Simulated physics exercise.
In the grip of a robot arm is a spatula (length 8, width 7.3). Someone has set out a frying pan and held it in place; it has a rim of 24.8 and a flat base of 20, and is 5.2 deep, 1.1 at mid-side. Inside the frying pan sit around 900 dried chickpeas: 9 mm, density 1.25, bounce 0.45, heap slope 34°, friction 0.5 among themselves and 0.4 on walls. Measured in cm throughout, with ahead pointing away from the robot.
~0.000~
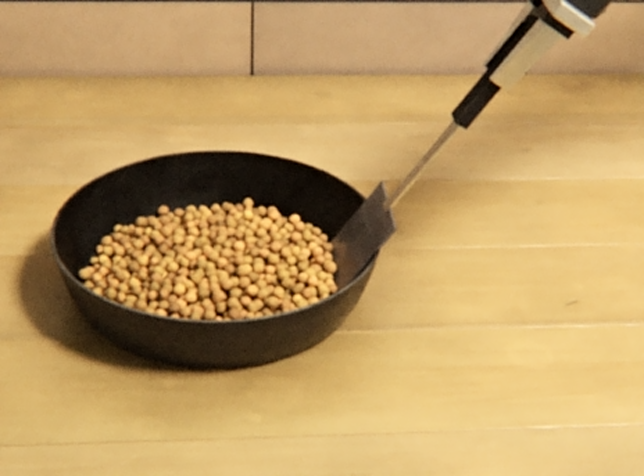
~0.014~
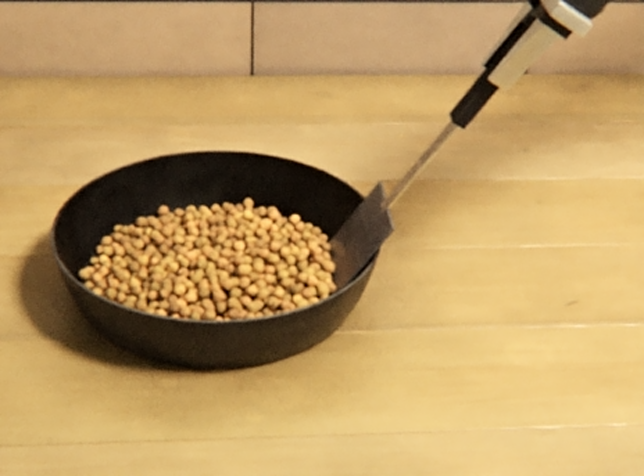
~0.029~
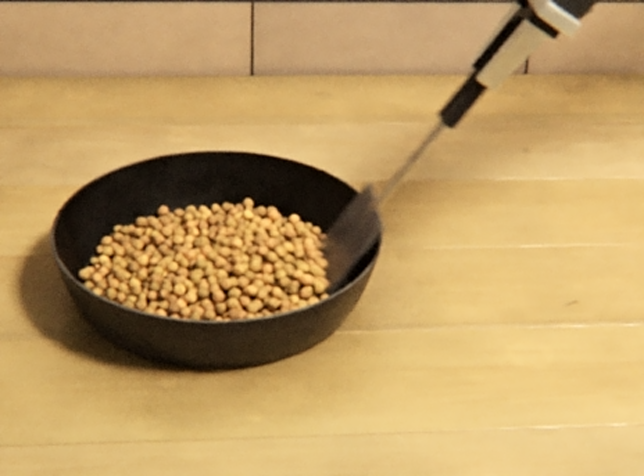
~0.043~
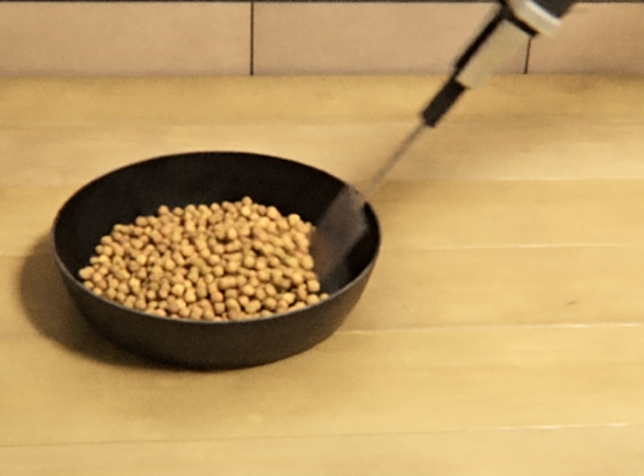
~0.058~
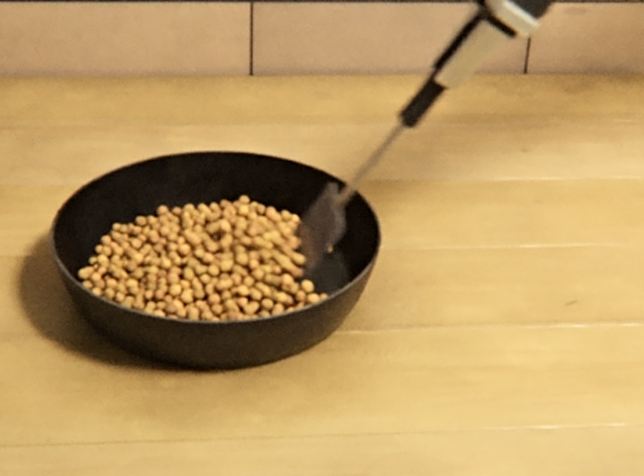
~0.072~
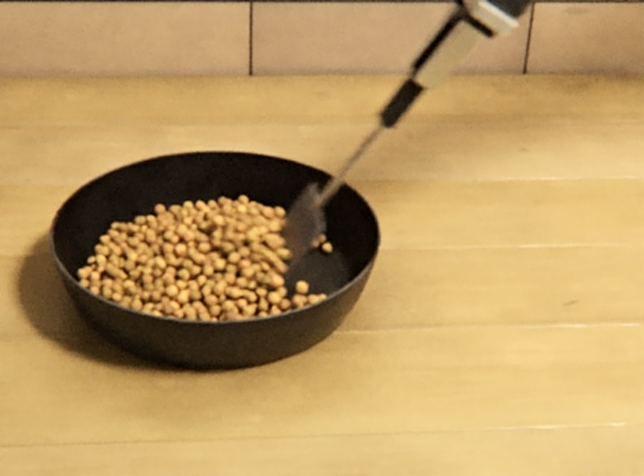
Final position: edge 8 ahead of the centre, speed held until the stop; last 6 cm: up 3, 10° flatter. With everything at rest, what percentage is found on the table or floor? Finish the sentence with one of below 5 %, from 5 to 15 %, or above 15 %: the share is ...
The share is from 5 to 15 %.
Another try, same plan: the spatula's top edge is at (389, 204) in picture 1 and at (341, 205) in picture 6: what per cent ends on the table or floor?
5 %.
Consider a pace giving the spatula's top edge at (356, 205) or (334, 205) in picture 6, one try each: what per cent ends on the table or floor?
First try about 0 %, second try about 5 %.
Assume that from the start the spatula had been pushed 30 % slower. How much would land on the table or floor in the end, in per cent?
Estimate: Near 5 %.
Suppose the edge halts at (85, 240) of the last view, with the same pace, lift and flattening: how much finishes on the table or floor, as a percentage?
I'd estimate about 20 per cent.
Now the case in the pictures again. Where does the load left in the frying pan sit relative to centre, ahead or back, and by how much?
About 3.5 centimetres ahead.
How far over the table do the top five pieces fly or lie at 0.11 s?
I'd say close to 6 cm on average.
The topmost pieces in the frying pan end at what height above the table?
Some 5.5 cm above the table.
After 0.11 s, sloping 56°, highest piece 6 above the table; 900 in the frying pan.
After 0.14 s, sloping 53°, highest piece 7 above the table; 900 in the frying pan.
After 0.36 s, sloping 46°, highest piece 6 above the table; 810 in the frying pan, 82 on the table or floor, 8 on the blade or in flight.
After 1.41 s, sloping 46°, highest piece 6 above the table; 810 in the frying pan, 90 on the table or floor.
In the end, 810 in the frying pan, 90 on the table or floor. That is 10 % on the table or floor.
